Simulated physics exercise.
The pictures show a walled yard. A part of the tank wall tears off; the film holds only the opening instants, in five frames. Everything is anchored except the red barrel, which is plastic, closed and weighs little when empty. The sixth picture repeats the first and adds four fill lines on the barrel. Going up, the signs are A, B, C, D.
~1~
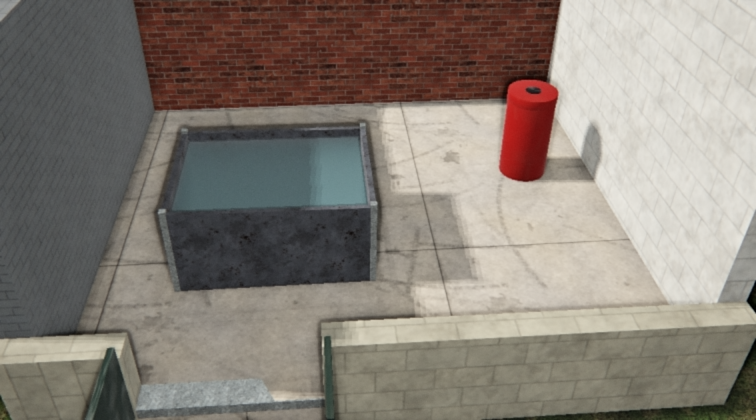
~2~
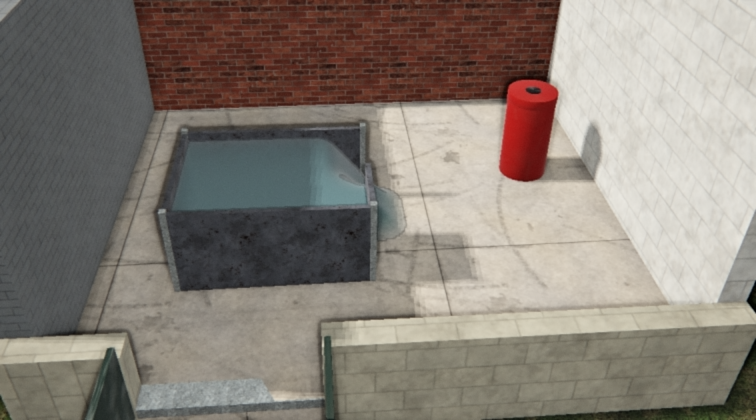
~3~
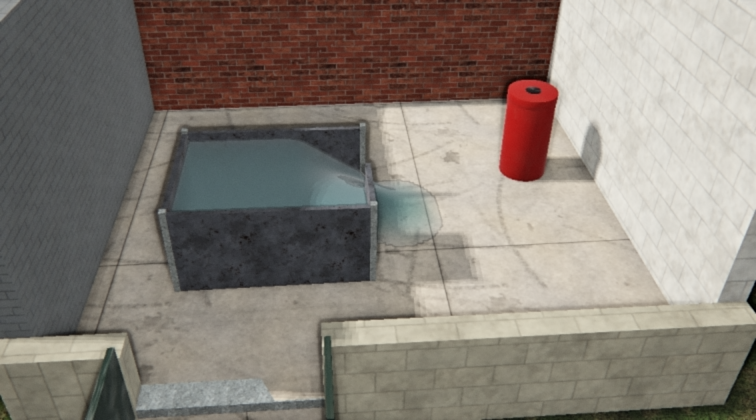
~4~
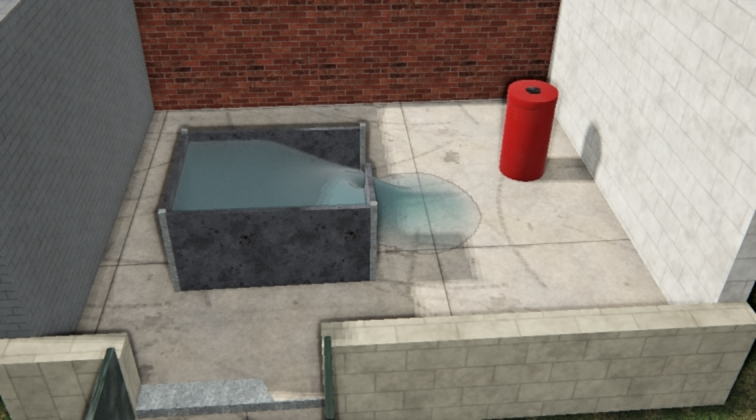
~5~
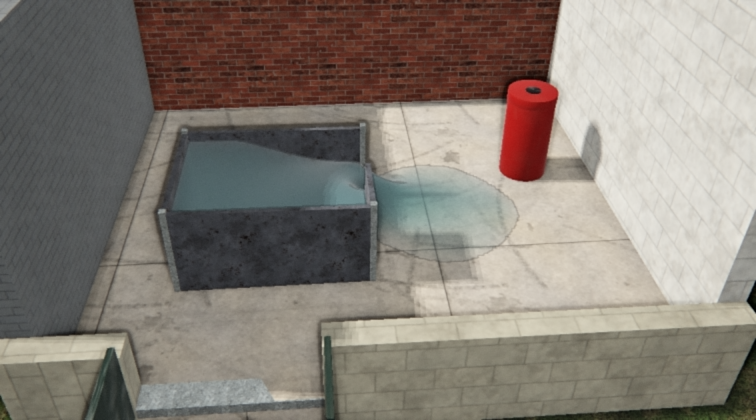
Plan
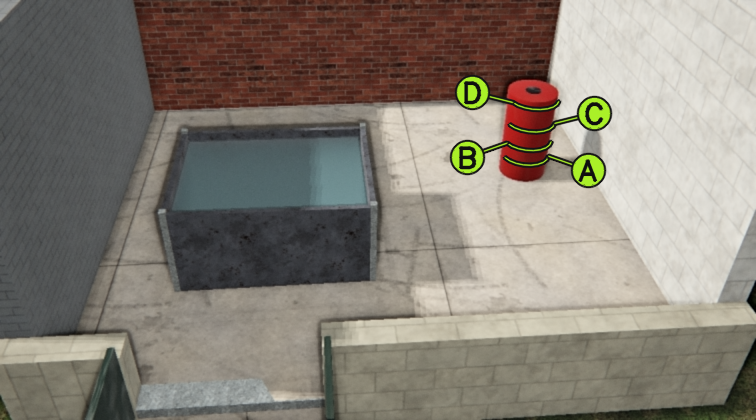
In a walled yard, water pouring from the right side of a dark square tank and spreading across the paving toward a red barrel.
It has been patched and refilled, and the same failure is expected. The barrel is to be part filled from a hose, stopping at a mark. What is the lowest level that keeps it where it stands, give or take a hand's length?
It is B.
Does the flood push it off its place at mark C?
No, that is safe.
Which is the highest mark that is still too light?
That is mark A.
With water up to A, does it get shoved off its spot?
Yes, it does.
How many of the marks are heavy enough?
Three.
On the marked copy, A at (530, 165); B at (533, 150); C at (536, 132); D at (540, 109); from the bottom up A, B, C, D.
If A is chosen, it is pushed about half its own width away.
If B is chosen, it does not move.
If C is chosen, it does not move.
If D is chosen, it does not move.
